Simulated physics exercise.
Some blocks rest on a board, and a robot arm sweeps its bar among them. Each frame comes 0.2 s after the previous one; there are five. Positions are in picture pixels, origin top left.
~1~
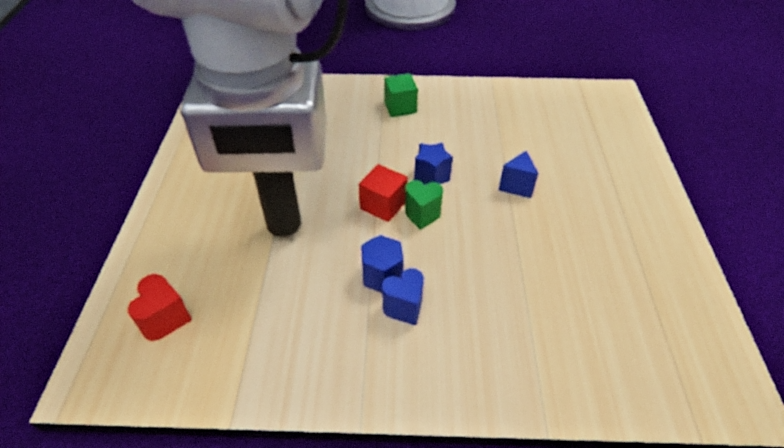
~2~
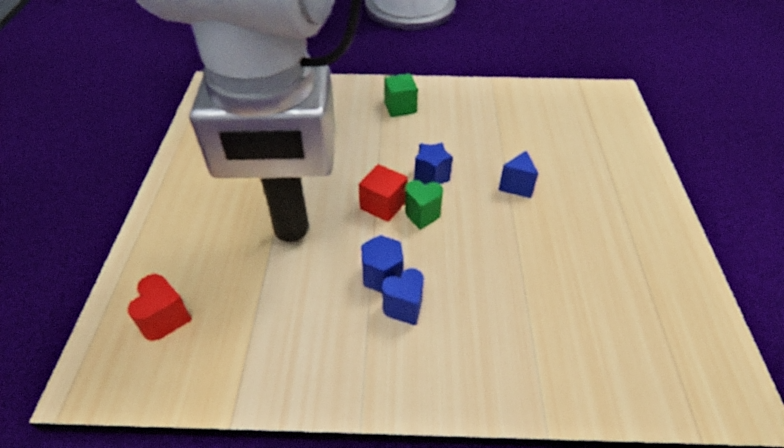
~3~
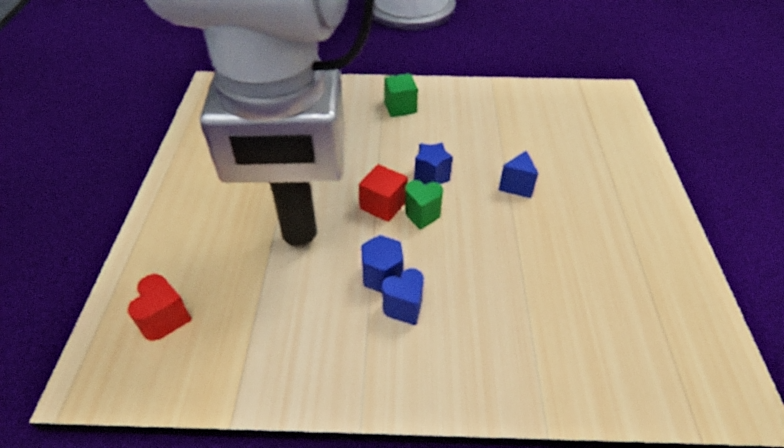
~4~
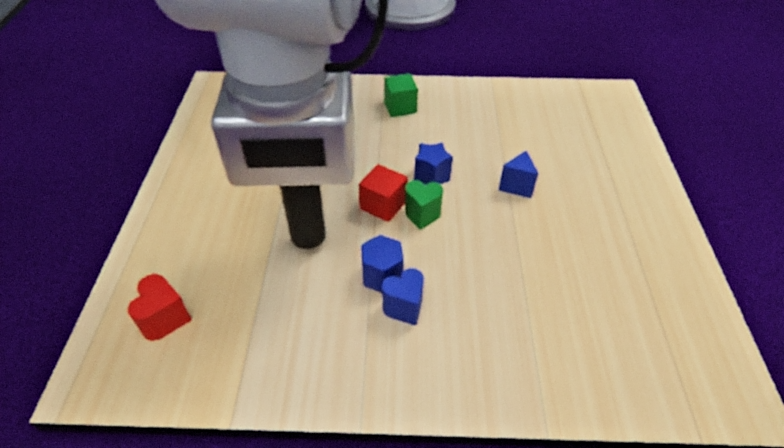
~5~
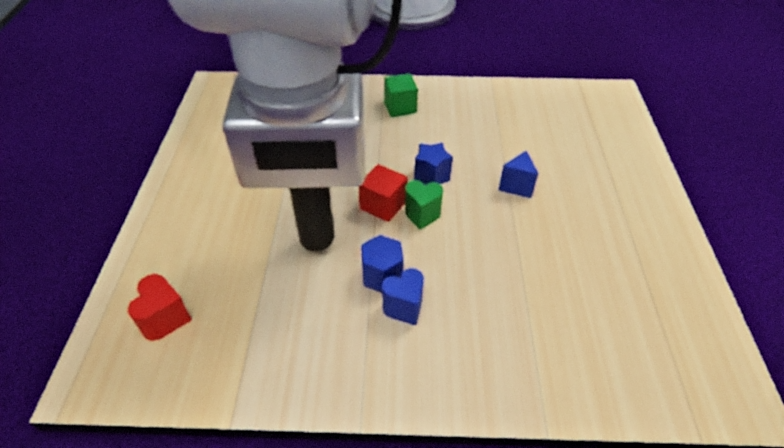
On a pale wooden board scattered with red, blue and green blocks, a robot arm slid its dark bar a short way right and slightly toward the viewer, while every block stayed still.
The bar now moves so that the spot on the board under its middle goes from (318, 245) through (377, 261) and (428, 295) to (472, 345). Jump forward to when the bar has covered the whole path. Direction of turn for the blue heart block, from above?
Prediction: Clockwise.
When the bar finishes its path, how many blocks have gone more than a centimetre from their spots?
Count: 2.
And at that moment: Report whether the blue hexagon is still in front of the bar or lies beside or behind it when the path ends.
The blue hexagon won't leave the front of the bar.
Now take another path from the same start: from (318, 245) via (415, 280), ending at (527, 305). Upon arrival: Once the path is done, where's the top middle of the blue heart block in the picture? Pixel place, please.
I expect it at (423, 302).
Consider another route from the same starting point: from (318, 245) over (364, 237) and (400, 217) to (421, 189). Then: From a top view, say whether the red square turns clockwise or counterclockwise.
Viewed from above: Anti-clockwise.
The first path, step by step. One third of the way, bar at (378, 254); blue hexagon at (404, 263); blue heart block at (412, 293).
Two thirds of the way, bar at (430, 289); blue hexagon at (451, 308), turned 40° clockwise; blue heart block at (433, 337), turned 55° clockwise.
At the end, bar at (474, 338); blue hexagon at (476, 364), turned 100° clockwise; red square still; blue heart block at (432, 360), turned 115° clockwise.
